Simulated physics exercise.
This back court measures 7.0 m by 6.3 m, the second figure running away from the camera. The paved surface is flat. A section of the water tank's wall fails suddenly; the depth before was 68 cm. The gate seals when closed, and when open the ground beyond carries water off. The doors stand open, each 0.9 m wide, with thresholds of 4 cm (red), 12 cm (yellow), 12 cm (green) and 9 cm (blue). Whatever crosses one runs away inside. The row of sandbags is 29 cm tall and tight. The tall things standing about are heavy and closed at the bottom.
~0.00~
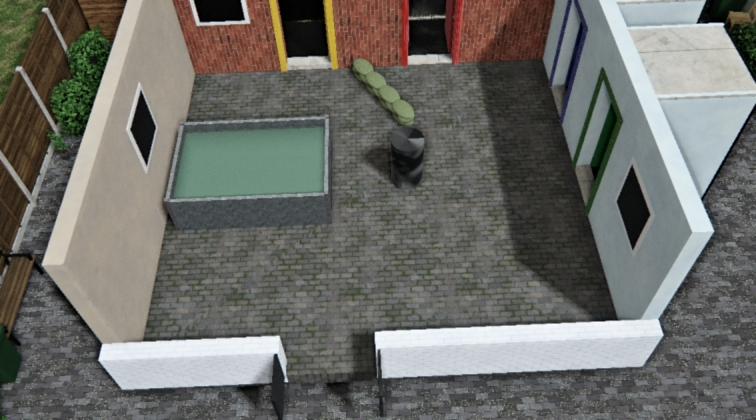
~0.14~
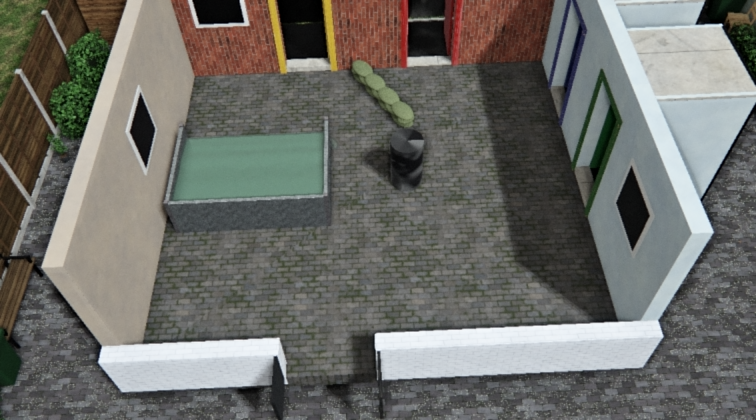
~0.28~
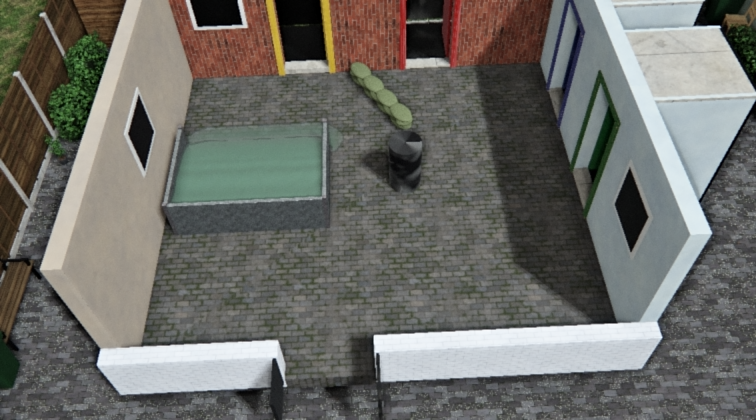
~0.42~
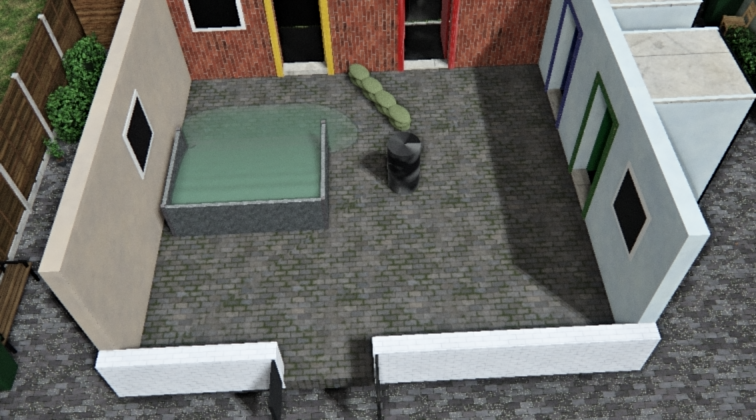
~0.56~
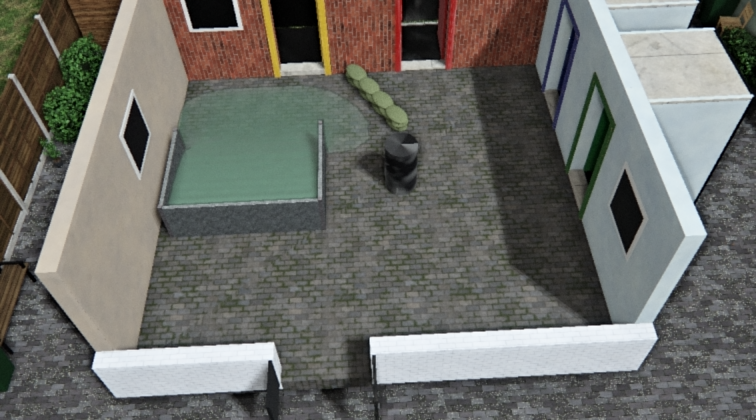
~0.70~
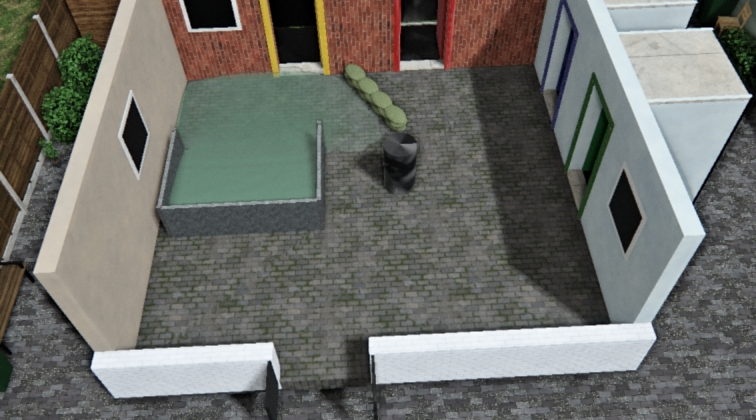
Green water pouring out through the far side of a grey-walled tank and spreading across the paving of a walled courtyard.
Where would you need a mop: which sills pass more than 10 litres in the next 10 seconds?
The water let in: At the red door it does not reach the limit; at the yellow door it exceeds the limit; at the green door it keeps below the limit; at the blue door it keeps below the limit.
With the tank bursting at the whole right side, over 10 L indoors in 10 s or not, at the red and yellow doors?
Then: Red above, yellow under.
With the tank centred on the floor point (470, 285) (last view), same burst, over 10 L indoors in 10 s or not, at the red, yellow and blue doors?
Then: Red past it, yellow below, blue over.
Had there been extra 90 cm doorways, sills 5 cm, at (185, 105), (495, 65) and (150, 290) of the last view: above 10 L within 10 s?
In that order: Over, not over, below.
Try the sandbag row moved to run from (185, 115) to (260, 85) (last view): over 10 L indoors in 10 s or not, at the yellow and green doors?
Then: Yellow above, green under.
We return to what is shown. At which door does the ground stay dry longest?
It is the blue one.
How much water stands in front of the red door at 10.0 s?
Some 1.5 cm.
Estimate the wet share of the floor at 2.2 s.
Near 20 per cent is wet.
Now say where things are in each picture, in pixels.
In the first picture, still water, 68 cm deep, in the water tank at (252, 160).
In the second picture, the front is at (334, 147), 1.3 m from the gap on the water tank's far side; 0.6 m2 of floor is under water; 68 cm left at the back of the water tank.
In the third picture, water pours out on the water tank's far side and has run 1.5 m, to (339, 139); typically 13 cm deep outside, 68 cm at the water tank's back.
In the fourth picture, the front is at (347, 122), 1.8 m from the gap on the water tank's far side; 3.8 m2 of floor is under water; 61 cm left at the back of the water tank.
In the fifth picture, the front is at (354, 109), 2.2 m from the gap on the water tank's far side; 5.6 m2 of floor is under water; 58 cm left at the back of the water tank.
In the sixth picture, the front is at (327, 75), 2.6 m from the gap on the water tank's far side; 7.3 m2 of floor is under water; 56 cm left at the back of the water tank.
After 1.4 s water covers 20 % of the floor and is deepest (54 cm) near (188, 82); red door not reached, yellow door 41 cm at the sill, 102 L in, green door not reached, blue door not reached.
After 2.2 s water covers 20 % of the floor and is deepest (40 cm) near (188, 82); red door not reached, yellow door 37 cm at the sill, 257 L in, green door not reached, blue door not reached.
After 3.5 s water covers 25 % of the floor and is deepest (30 cm) near (348, 74); red door 1 cm at the sill, 0 L in, yellow door 24 cm at the sill, 401 L in, green door not reached, blue door not reached.
After 6.0 s water covers 65 % of the floor and is deepest (18 cm) near (272, 149); red door 0 cm at the sill, 0 L in, yellow door 12 cm at the sill, 443 L in, green door 8 cm at the sill, 0 L in, blue door 3 cm at the sill, 0 L in.
After 10.0 s water covers 85 % of the floor and is deepest (14 cm) near (330, 81); red door 2 cm at the sill, 0 L in, yellow door 13 cm at the sill, 448 L in, green door 4 cm at the sill, 0 L in, blue door 3 cm at the sill, 0 L in.
